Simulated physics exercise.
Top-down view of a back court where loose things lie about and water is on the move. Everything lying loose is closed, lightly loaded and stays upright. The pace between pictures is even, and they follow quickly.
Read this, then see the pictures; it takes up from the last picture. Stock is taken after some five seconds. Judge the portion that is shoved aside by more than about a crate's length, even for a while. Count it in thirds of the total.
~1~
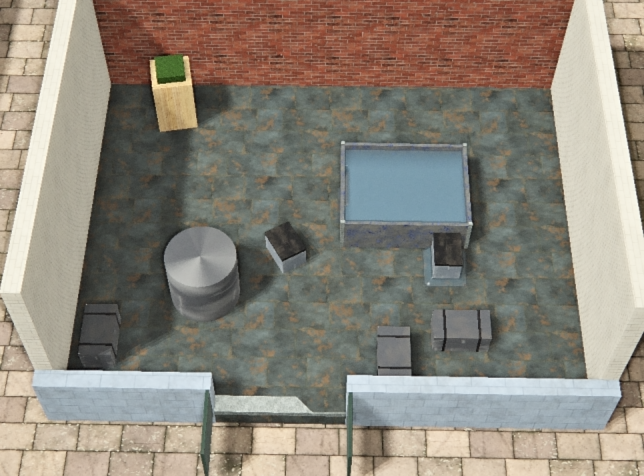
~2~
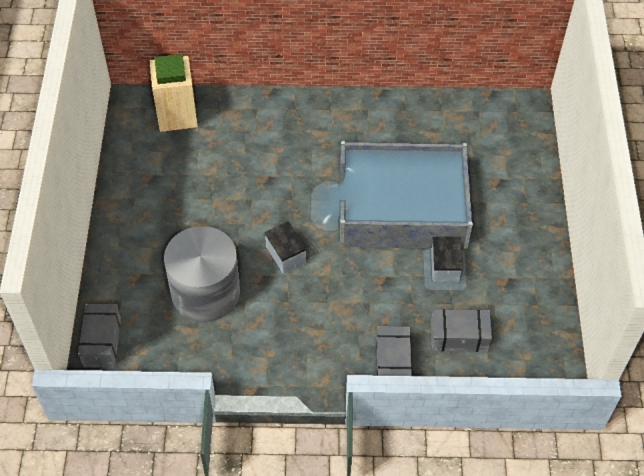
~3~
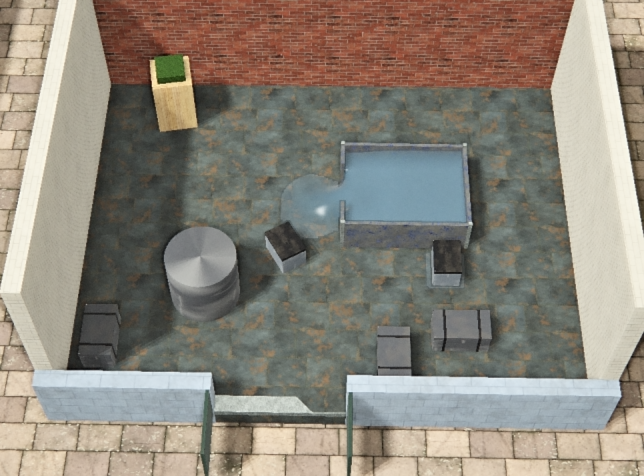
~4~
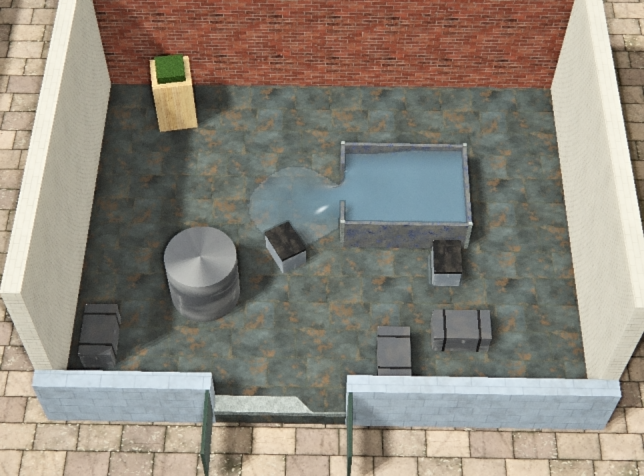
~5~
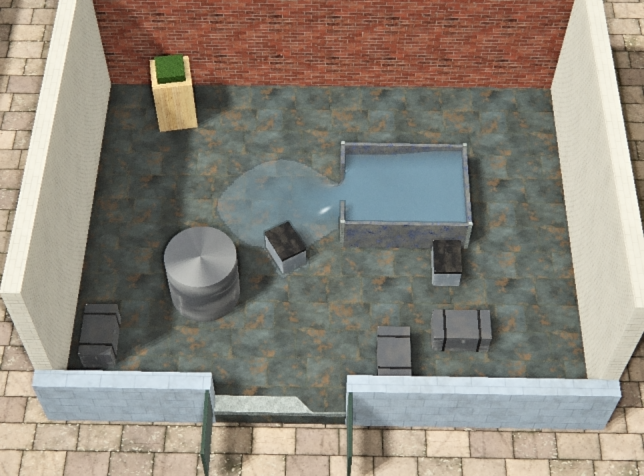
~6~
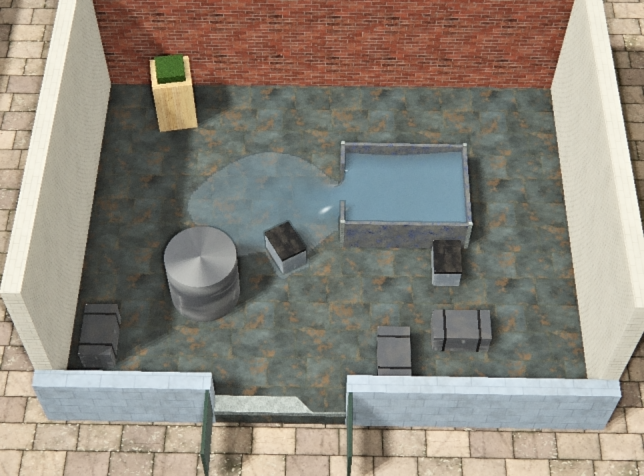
Out of the total, one to two thirds.
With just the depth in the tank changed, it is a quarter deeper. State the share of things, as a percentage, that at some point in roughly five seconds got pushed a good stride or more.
Roughly 40 %.
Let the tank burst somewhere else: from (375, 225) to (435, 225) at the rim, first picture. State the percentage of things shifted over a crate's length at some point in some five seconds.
I make it 60 per cent.
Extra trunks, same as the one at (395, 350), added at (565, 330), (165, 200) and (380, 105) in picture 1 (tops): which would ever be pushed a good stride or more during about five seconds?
So, in order, the copies go nowhere much, a long way, nowhere much.
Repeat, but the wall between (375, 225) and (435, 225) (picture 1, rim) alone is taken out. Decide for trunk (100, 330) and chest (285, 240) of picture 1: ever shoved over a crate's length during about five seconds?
Result, first then second: A shorter distance; a shorter distance.
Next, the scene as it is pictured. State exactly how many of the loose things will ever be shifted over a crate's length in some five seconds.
The figure is 2.
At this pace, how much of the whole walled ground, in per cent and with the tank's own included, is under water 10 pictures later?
Estimate: About 40 %.
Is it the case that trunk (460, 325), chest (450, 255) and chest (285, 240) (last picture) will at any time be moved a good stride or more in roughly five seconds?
In turn: No, no, moved that far.
A moment on, 0 of 5 are well off their spots; 0 afloat.
Next, 1 of 5 are well off their spots; 0 afloat.
Later, 1 of 5 are well off their spots; 1 afloat.
In the end, 2 of 5 are well off their spots, and 2 have been at some point; 1 afloat.
